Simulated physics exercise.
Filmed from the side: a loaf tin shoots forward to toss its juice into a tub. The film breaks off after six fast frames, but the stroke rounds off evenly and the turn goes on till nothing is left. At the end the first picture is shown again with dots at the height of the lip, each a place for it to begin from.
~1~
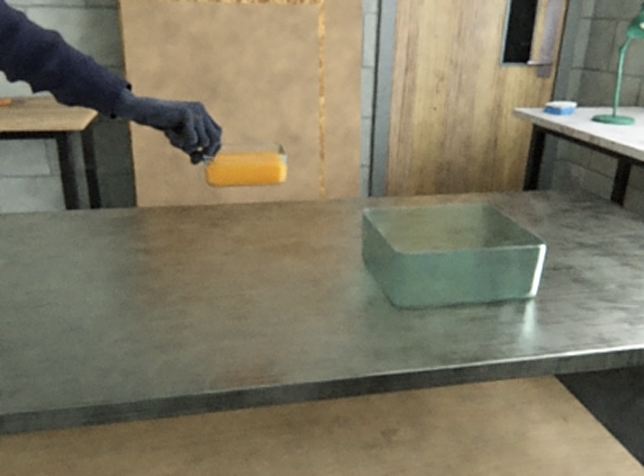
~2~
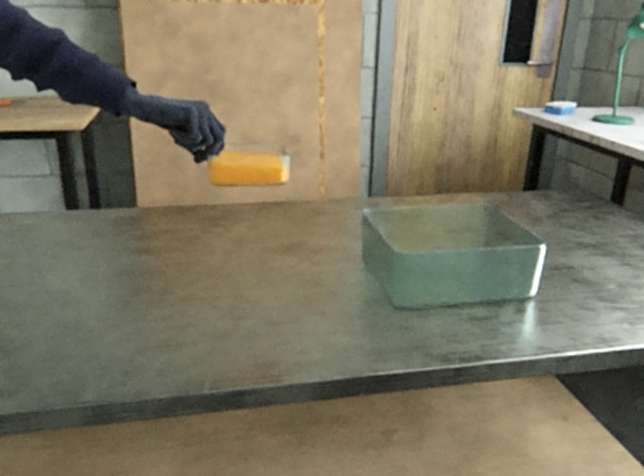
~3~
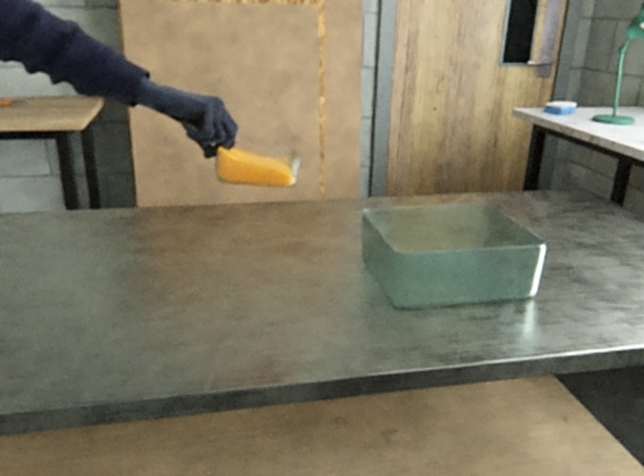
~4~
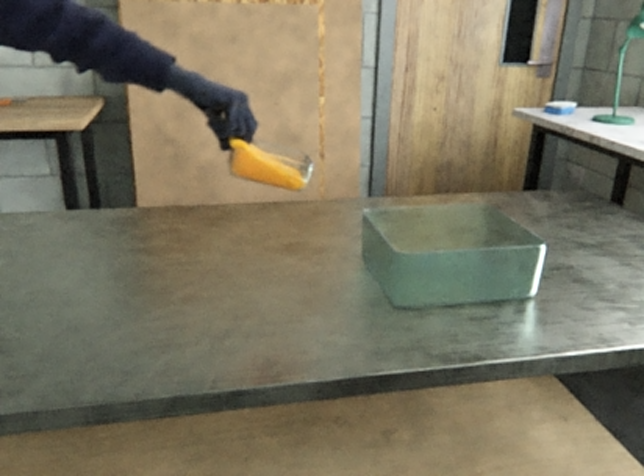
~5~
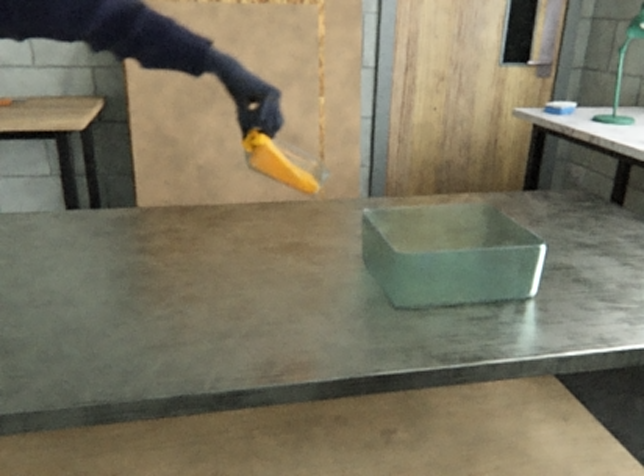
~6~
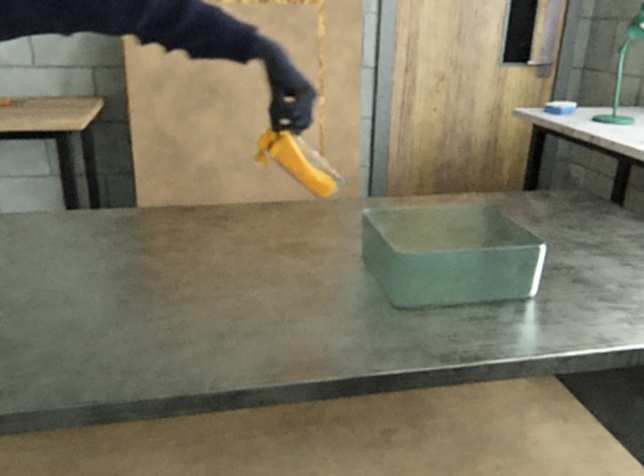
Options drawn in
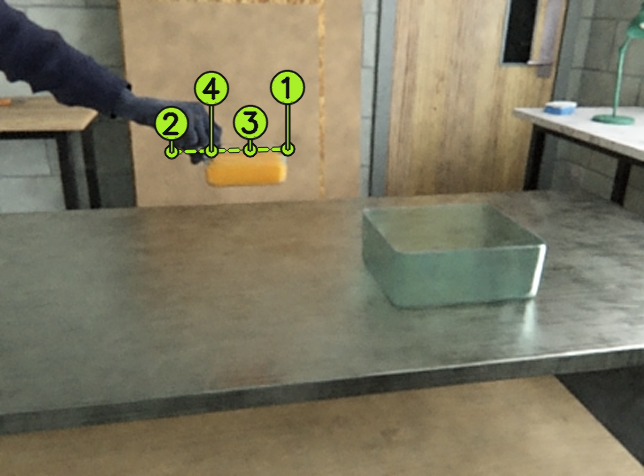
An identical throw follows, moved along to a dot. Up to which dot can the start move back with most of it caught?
The answer is dot 3.
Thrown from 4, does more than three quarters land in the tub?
No, it does not.
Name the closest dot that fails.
The answer is 4.
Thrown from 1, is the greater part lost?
No, not at all.
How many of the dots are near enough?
Two of the four.
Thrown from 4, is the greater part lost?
Yes.
On the marked copy, 1 at (287, 149); 2 at (171, 151); 3 at (250, 150); 4 at (211, 150).
With 1, about 79 % lands in the tub, 10 % falls short and 10 % goes beside or beyond.
With 2, about 0 % lands in the tub, 97 % falls short and 3 % goes beside or beyond.
With 3, about 67 % lands in the tub, 24 % falls short and 9 % goes beside or beyond.
With 4, about 25 % lands in the tub, 70 % falls short and 5 % goes beside or beyond.
